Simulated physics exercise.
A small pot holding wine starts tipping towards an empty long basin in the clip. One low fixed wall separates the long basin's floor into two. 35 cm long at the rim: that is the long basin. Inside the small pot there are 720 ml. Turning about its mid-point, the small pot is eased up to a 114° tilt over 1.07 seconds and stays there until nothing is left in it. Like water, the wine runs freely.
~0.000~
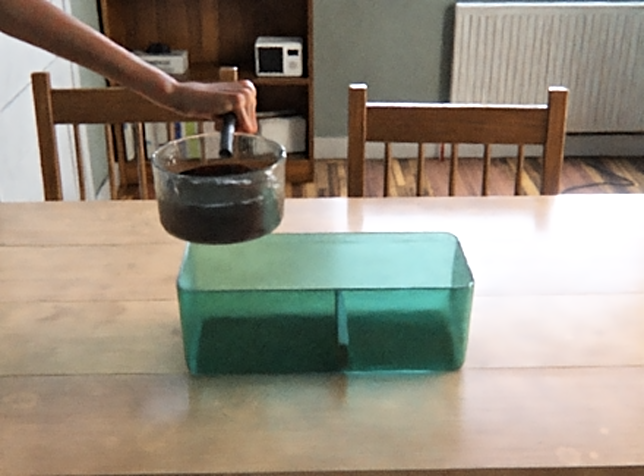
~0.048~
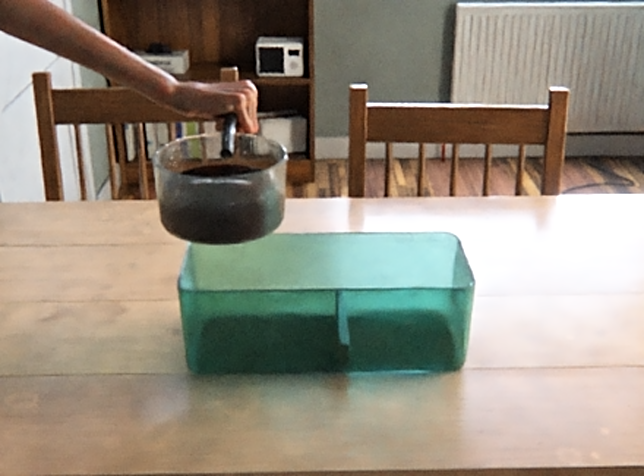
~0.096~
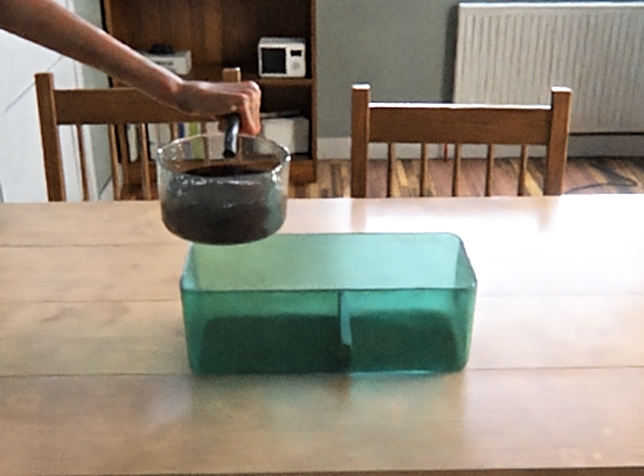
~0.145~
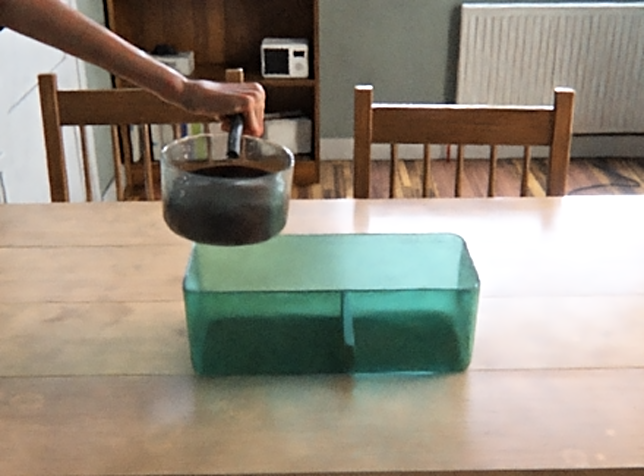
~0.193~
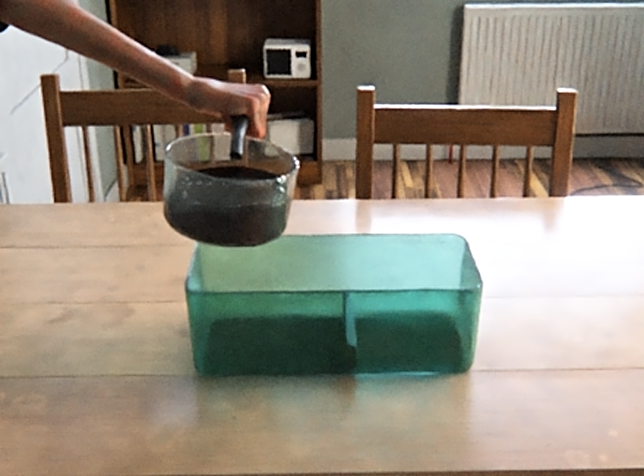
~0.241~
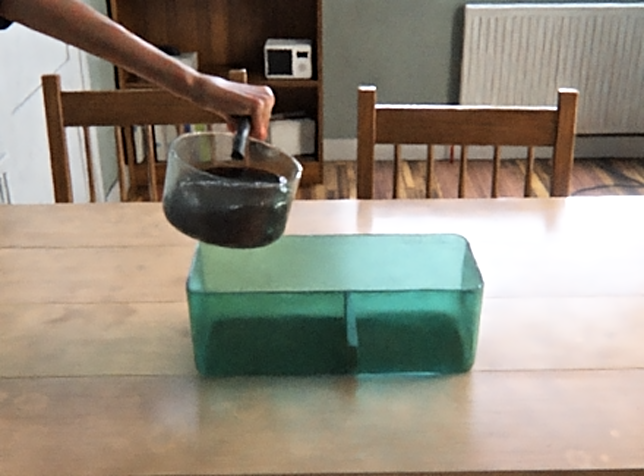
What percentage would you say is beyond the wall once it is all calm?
I would put it at about 14 per cent.
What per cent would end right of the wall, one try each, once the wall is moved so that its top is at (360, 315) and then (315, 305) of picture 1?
10 then 50 %.
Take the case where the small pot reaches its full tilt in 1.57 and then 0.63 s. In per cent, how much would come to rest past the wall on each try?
20 per cent first, 15 per cent second.
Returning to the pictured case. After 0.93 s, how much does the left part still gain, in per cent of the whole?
Roughly 12 percent.
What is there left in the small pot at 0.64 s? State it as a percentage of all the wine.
Roughly 64 per cent.
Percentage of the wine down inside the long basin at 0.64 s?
At that time the basin holds about 12 per cent of the liquid.
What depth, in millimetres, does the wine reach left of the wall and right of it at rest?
I'd say close to 24 mm on the left, close to 6 mm on the right.
By 0.64 s the tilt is 74° and 64 per cent is still to pour, 11 is left of the wall and 0 right of it.
By 0.93 s the tilt is 109° and 11 per cent is still to pour, 73 is left of the wall and 12 right of it.
By 1.24 s the tilt is 114° and 0 per cent is still to pour, 84 is left of the wall and 14 right of it.
By 1.57 s the tilt is 114° and 0 per cent is still to pour, 84 is left of the wall and 14 right of it.
At rest 84 per cent lies left of the wall, 14 right of it and 1 outside.
